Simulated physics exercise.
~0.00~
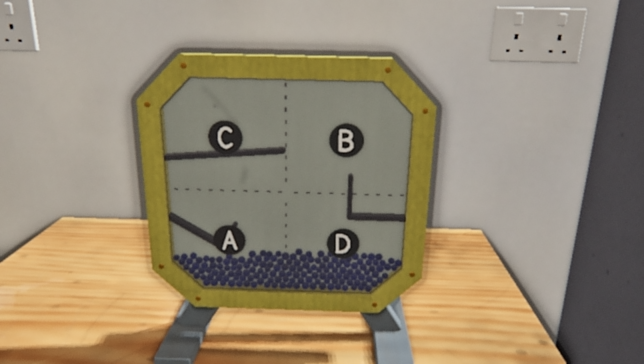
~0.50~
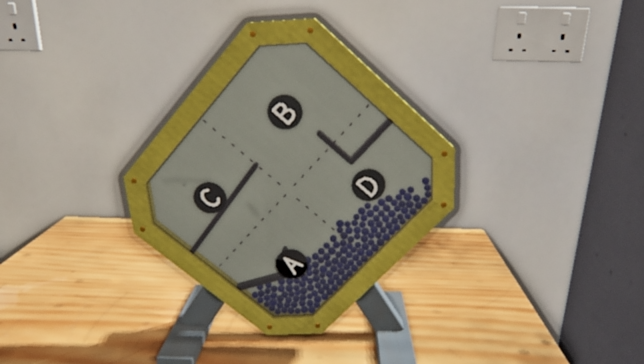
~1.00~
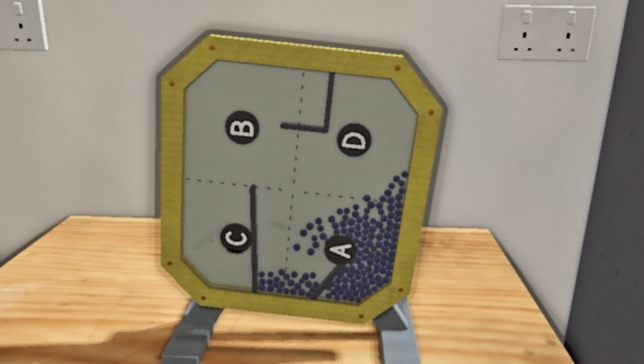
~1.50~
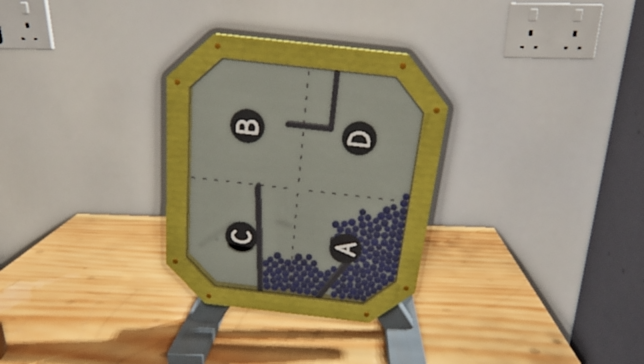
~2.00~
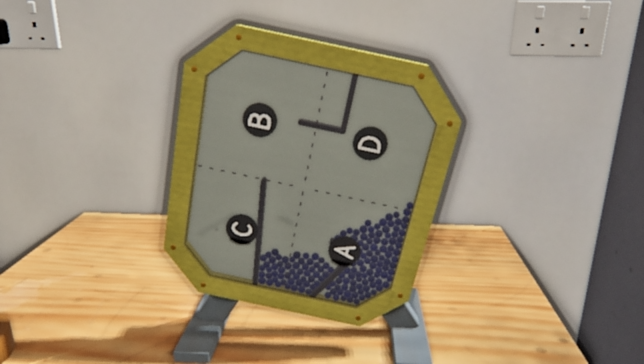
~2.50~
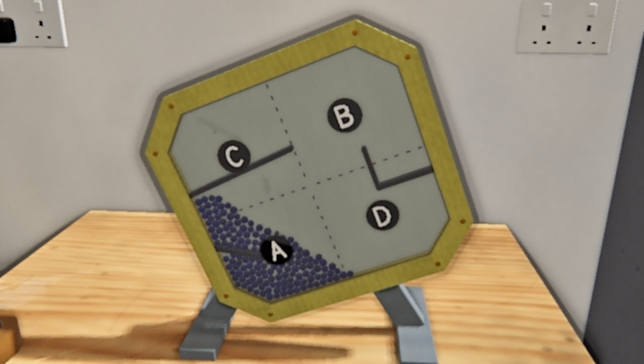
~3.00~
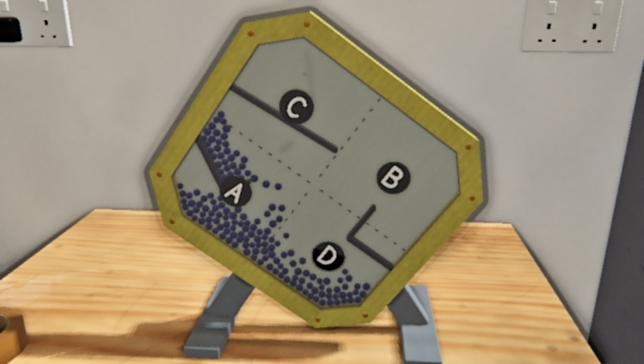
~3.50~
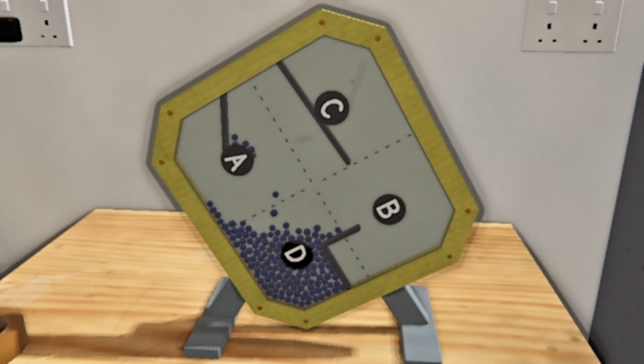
Yellow-framed, clear-fronted case of dark blue beads turning anticlockwise, pausing, then swinging clockwise, leaving most beads piled around letter D.
